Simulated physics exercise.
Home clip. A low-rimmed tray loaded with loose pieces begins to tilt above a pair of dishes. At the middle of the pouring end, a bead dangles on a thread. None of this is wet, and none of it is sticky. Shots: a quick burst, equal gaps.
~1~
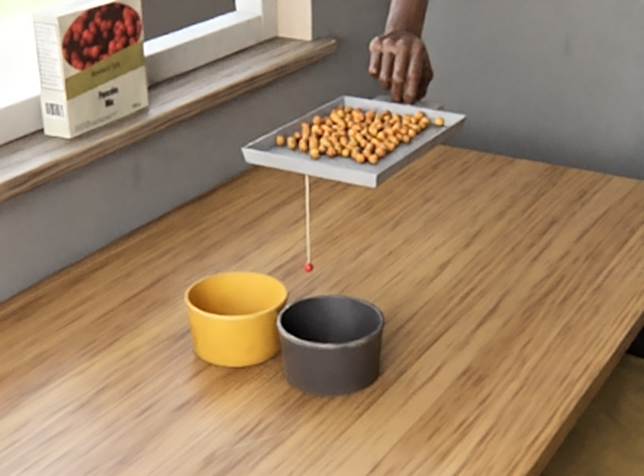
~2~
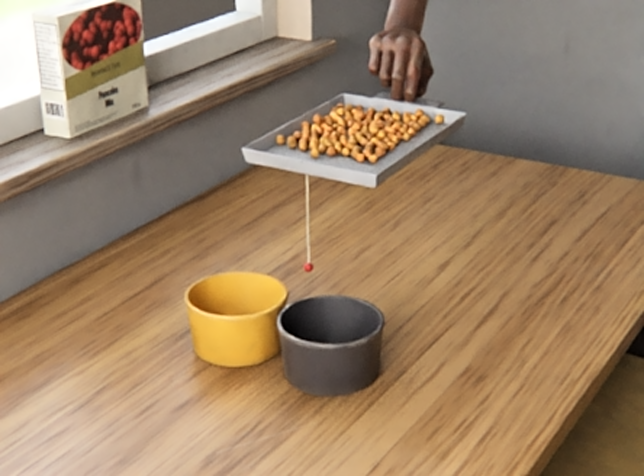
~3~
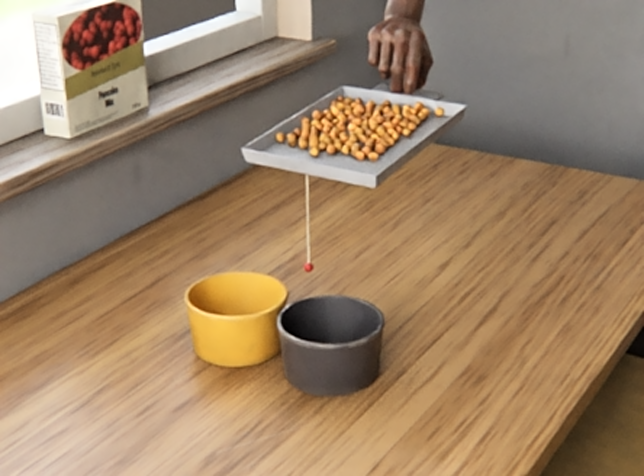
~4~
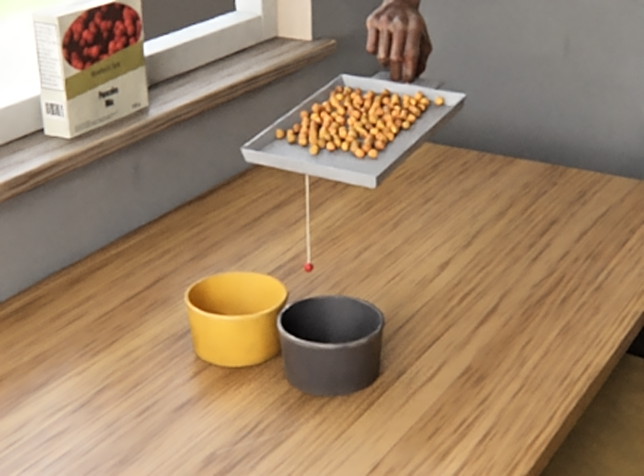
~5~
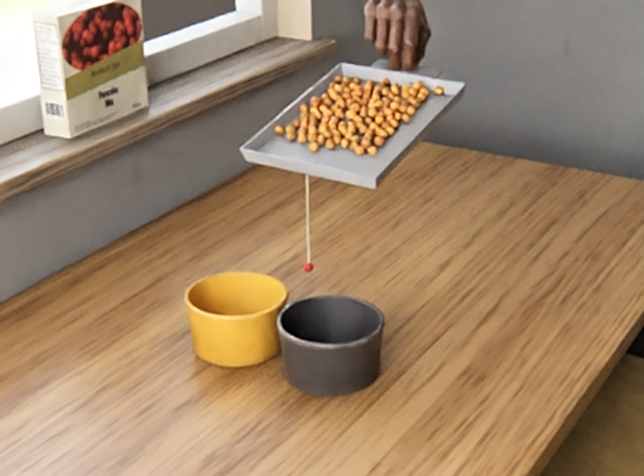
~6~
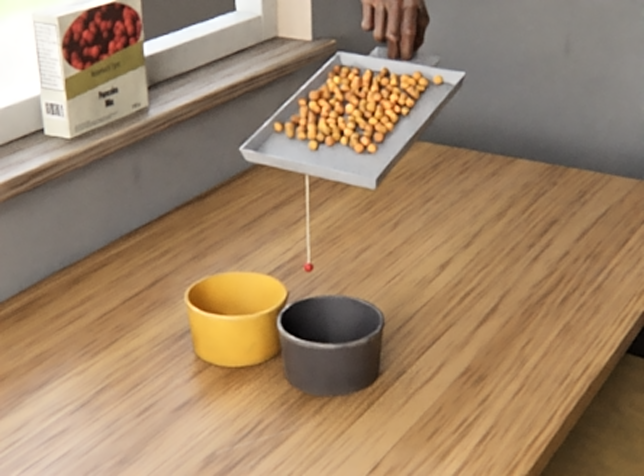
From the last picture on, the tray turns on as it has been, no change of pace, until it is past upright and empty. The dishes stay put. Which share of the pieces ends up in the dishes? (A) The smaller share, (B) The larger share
The larger share.
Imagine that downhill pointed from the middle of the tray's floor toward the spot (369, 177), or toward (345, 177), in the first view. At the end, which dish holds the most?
The right-side dish, then the right-side dish.
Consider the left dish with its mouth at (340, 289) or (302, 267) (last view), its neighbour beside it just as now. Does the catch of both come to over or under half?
First place: Short of half; second place: Short of half.
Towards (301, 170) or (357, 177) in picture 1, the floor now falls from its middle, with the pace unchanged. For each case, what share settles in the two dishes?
About 90 and 50 per cent.
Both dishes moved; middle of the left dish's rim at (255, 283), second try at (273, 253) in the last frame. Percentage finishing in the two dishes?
Around 70 and around 0 per cent, in that order.
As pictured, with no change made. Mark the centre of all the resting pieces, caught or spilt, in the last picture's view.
Centre at rest: Close to (305, 359).
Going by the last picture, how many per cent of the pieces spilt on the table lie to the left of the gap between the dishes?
Near 60 in a hundred.
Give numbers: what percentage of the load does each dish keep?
40 per cent goes to the left dish and 50 per cent to the right dish.
Shortly afterwards, tray tipped steeply; the whole lot on the tray.
Next, tray tipped right over; all but a few on the tray; only a few in the right dish; only a few in the left dish; only a few outside both.
Some moments later, tray tipped past a quarter turn; near half in the right dish; near a third in the left dish; a little outside both; only a few in the air.
In the end, tray tipped past a quarter turn; near half in the right dish; near a third in the left dish; a little outside both; only a few in the air.
